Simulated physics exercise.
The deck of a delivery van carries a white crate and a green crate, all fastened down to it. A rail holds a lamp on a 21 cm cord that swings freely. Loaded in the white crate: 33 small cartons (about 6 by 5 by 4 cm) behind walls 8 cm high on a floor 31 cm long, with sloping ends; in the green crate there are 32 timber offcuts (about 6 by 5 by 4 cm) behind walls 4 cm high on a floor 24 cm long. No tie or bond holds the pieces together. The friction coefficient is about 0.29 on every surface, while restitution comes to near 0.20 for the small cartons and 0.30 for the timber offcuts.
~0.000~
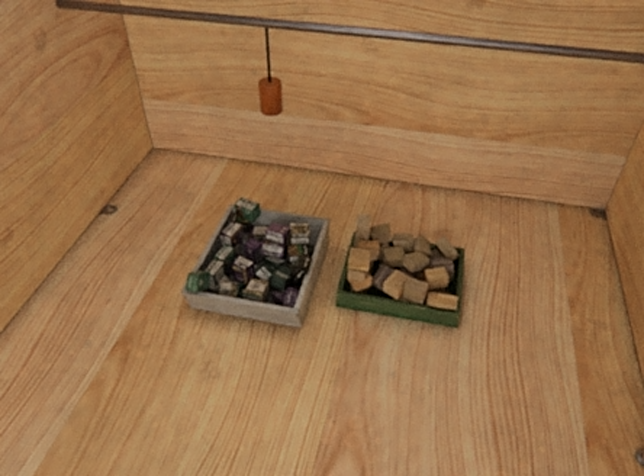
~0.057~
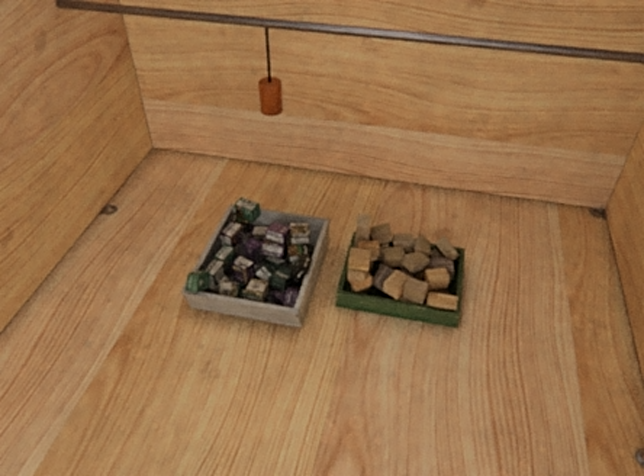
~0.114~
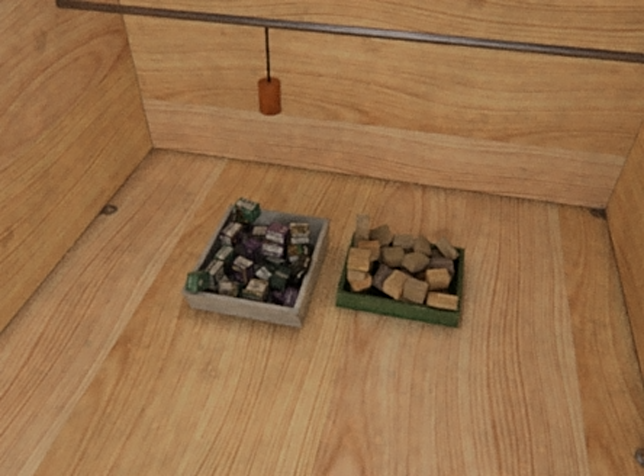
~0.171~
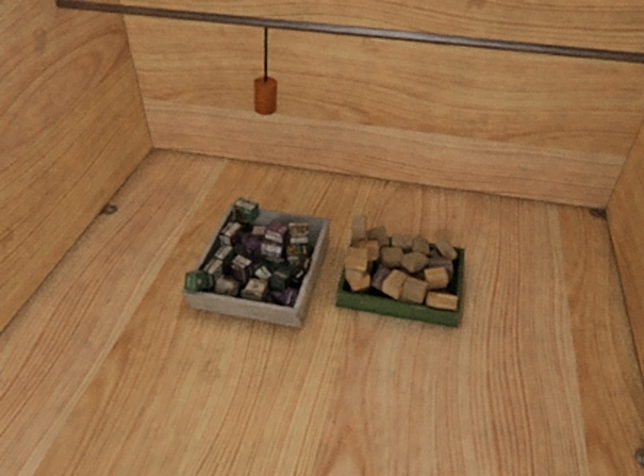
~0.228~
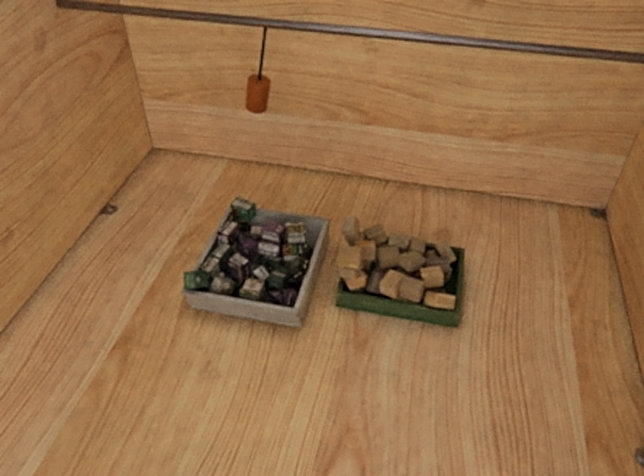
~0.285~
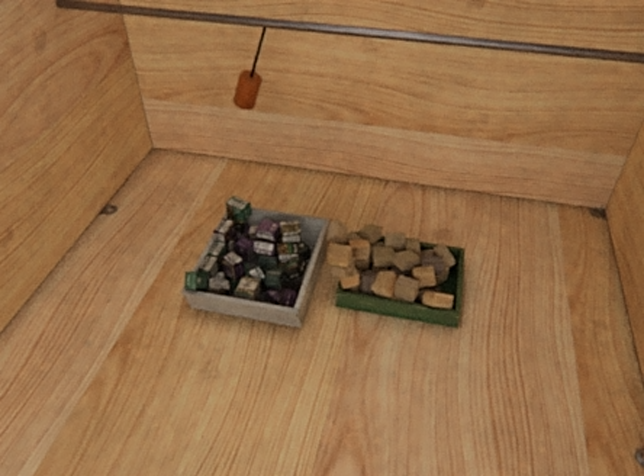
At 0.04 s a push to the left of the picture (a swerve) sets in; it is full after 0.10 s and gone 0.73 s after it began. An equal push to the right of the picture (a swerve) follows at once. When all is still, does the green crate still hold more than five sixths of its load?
No.
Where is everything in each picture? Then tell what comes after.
In the first picture (each is followed by its nearest rim corner in this view), green crate, (458, 310); white crate, (296, 309); the lamp leans 0°; none out.
The second picture shows green crate, (458, 310); the lamp leans 0°.
The third picture shows green crate, (458, 310); the lamp leans 1°.
The fourth picture shows green crate, (458, 310); the lamp leans 4°.
The fifth picture shows green crate, (458, 310); the lamp leans 11°.
The sixth picture shows green crate, (458, 310); white crate, (296, 309); the lamp leans 19°; 2 out, the lowest offcut at (337, 233).
After 0.57 s, white crate 32 in, 1 out and green crate 25 in, 7 out.
After 0.93 s, white crate 32 in, 1 out and green crate 25 in, 7 out.
After 1.43 s, white crate 31 in, 2 out and green crate 23 in, 9 out.
Final count (at 2.08 s), white crate 31 in, 2 out and green crate 23 in, 9 out. Asked share, 9 of 32, 28 per cent.
